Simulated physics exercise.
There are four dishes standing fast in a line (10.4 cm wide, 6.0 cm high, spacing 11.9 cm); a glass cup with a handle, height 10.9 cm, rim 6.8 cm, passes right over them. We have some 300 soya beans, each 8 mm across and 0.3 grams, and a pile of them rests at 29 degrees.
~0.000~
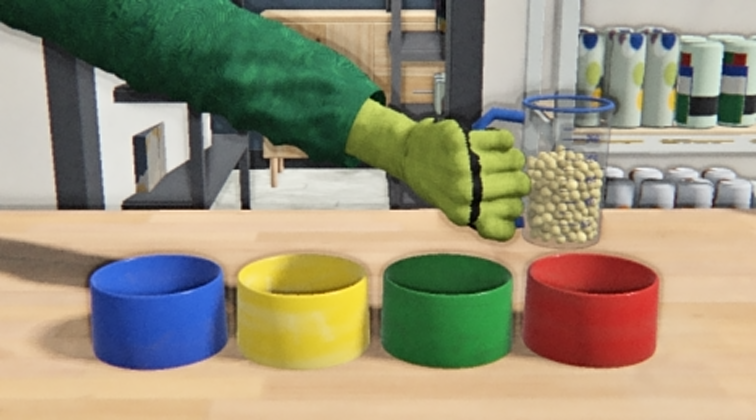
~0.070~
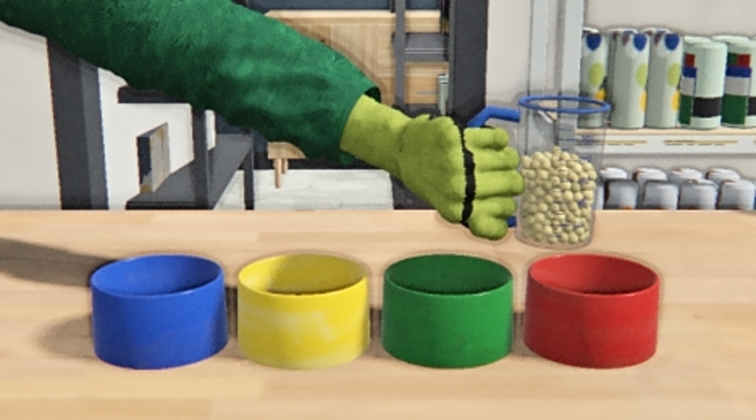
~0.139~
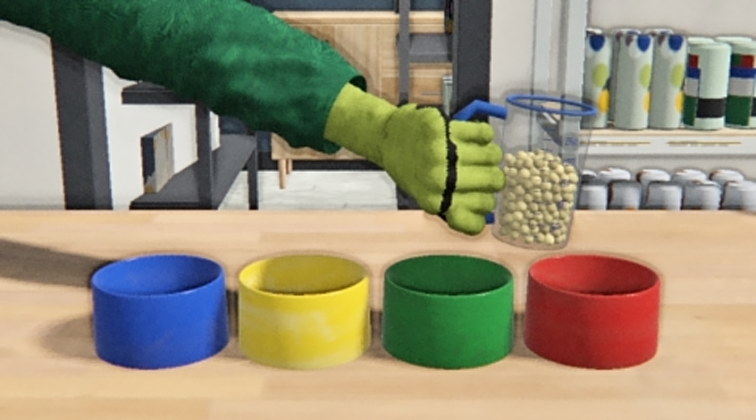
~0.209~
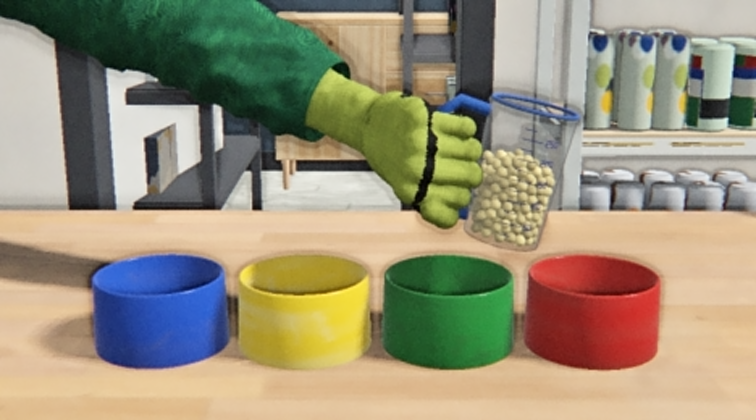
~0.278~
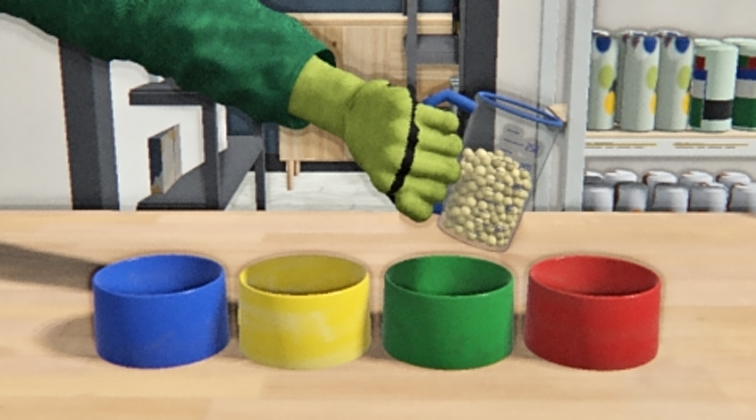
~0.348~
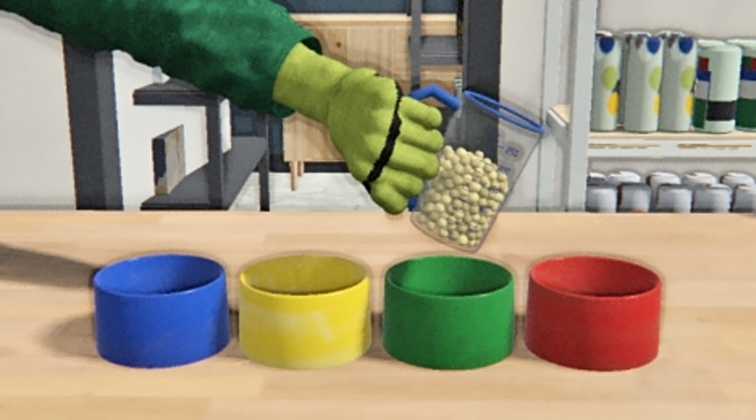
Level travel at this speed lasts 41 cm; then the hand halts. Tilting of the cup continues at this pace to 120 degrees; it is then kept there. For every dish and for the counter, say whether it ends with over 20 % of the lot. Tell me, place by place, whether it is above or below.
Red: Below the mark; blue: Above the mark; green: Below the mark; yellow: Below the mark; counter: Below the mark.
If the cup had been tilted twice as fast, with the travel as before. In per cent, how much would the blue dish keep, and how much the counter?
In that case blue 0; counter 20.
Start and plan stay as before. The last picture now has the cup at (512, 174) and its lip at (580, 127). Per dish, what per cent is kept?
Red 0; blue 0; green 0; yellow 90.
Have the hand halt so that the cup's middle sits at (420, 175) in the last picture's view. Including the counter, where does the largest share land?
That'd be green, it takes the most.
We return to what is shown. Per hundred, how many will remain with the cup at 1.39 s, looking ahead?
Somewhere close to 85 percent.
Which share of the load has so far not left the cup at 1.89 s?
Estimate: Some 0 %.
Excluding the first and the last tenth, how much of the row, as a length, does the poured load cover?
Roughly 7 centimetres.
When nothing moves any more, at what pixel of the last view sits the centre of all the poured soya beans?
Centre at rest: Approx. (166, 323) px.
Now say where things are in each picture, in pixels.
In the first picture, cup at (564, 172), tilt 0 degrees, lip at (611, 104), moved 0.0 cm; middle of the pieces at (562, 200); red dish at (592, 274); green dish at (448, 274); yellow dish at (303, 275); blue dish at (157, 275).
In the second picture, cup at (558, 172), tilt 2 degrees, lip at (607, 106), moved 0.5 cm; middle of the pieces at (556, 200).
In the third picture, cup at (540, 173), tilt 7 degrees, lip at (594, 110), moved 2.0 cm; middle of the pieces at (535, 201).
In the fourth picture, cup at (518, 173), tilt 13 degrees, lip at (577, 116), moved 3.8 cm; middle of the pieces at (510, 200).
In the fifth picture, cup at (496, 173), tilt 18 degrees, lip at (560, 123), moved 5.6 cm; middle of the pieces at (485, 200).
In the sixth picture, cup at (474, 174), tilt 24 degrees, lip at (542, 130), moved 7.4 cm; middle of the pieces at (461, 199); red dish at (595, 277); green dish at (449, 276); yellow dish at (304, 275); blue dish at (160, 275). Its pace works out near 85 degrees a second; the hand travels 26 cm a second.
After 0.97 s, tilt 77 degrees; cup holds 100 %.
After 1.39 s, tilt 112 degrees; cup holds 85 %, blue 5 %, yellow 5 %.
After 1.89 s, tilt 120 degrees; cup holds 0 %, blue 90 %, yellow 5 %.
At rest (2.6 s), red 0 %, blue 90 %, green 0 %, yellow 5 %, counter 5 %.
